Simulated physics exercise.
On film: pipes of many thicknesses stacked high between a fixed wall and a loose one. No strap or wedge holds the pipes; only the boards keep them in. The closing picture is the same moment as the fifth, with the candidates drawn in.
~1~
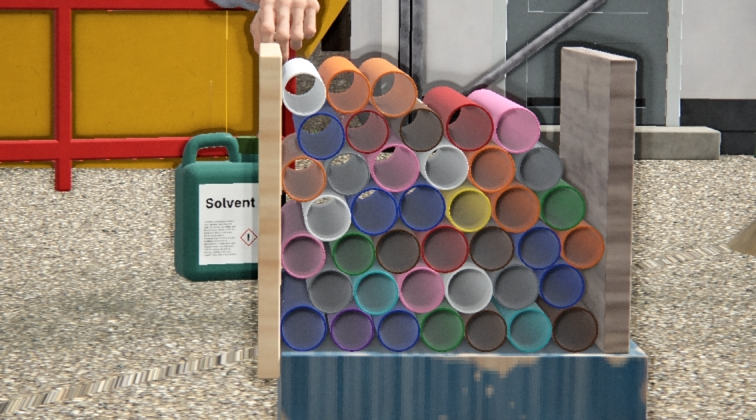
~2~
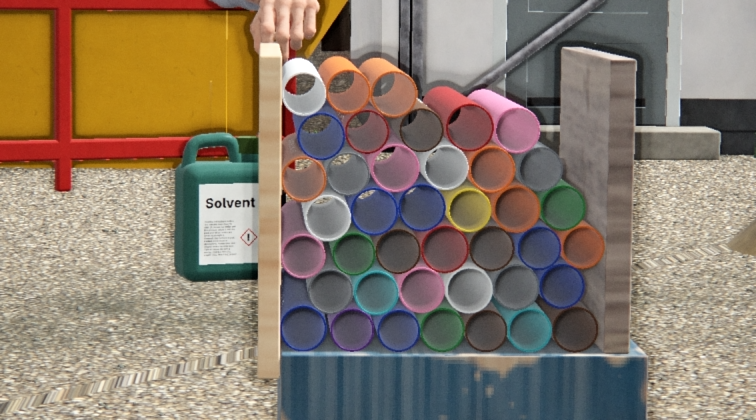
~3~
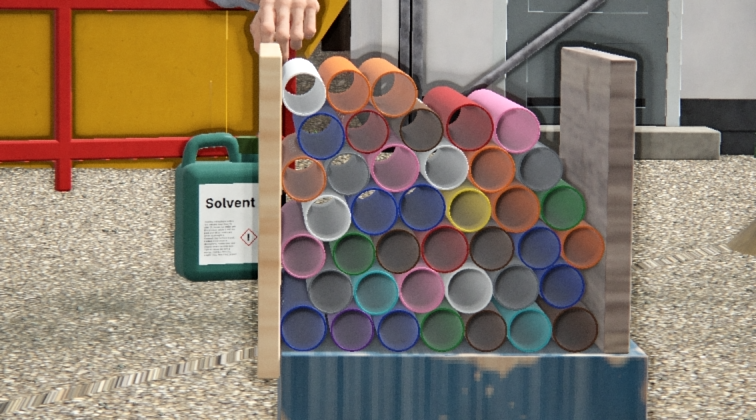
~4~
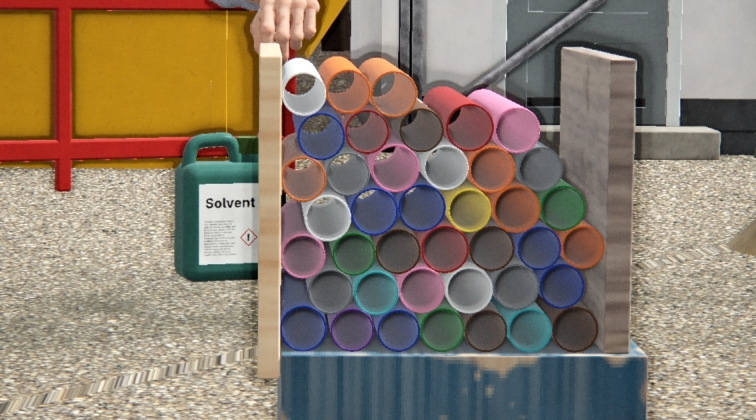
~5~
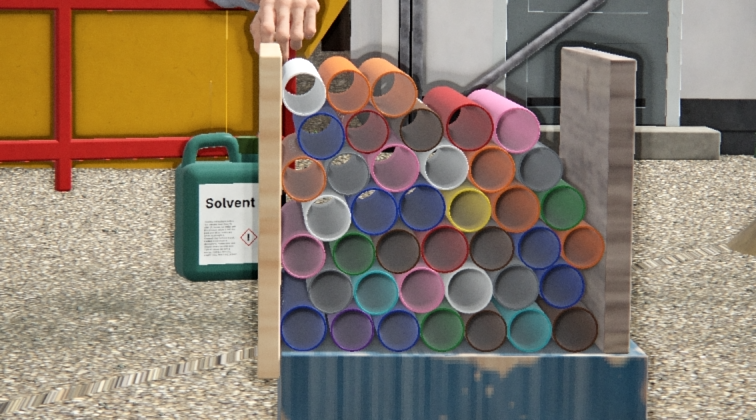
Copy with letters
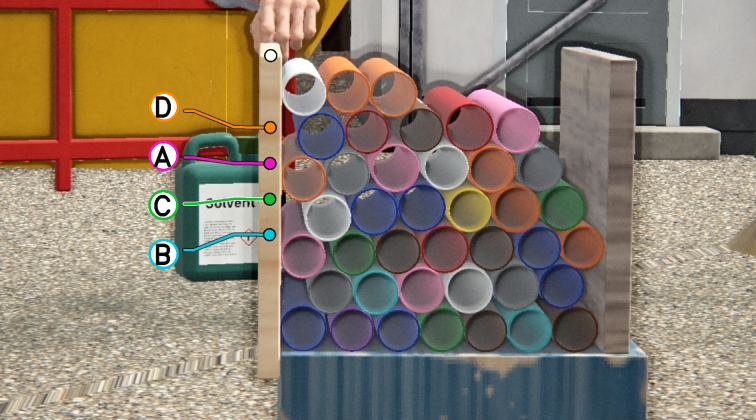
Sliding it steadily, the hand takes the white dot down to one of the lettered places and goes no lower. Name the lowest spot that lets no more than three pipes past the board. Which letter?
The answer is mark C.
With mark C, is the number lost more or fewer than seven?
It loses fewer than seven.
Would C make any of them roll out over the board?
At C: Yes.
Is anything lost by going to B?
At B: Yes.
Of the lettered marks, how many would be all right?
Three of the four.
On the marked copy, A at (270, 164); B at (269, 235); C at (270, 199); D at (270, 128); the white dot at (271, 56).
Following C. Soon after the start, top of the board (282, 122).
Later, top of the board (281, 197).
In the end, top of the board (281, 198), one out over the board.
As for the rest, A one out over the board; B four out over the board; D none out over the board.
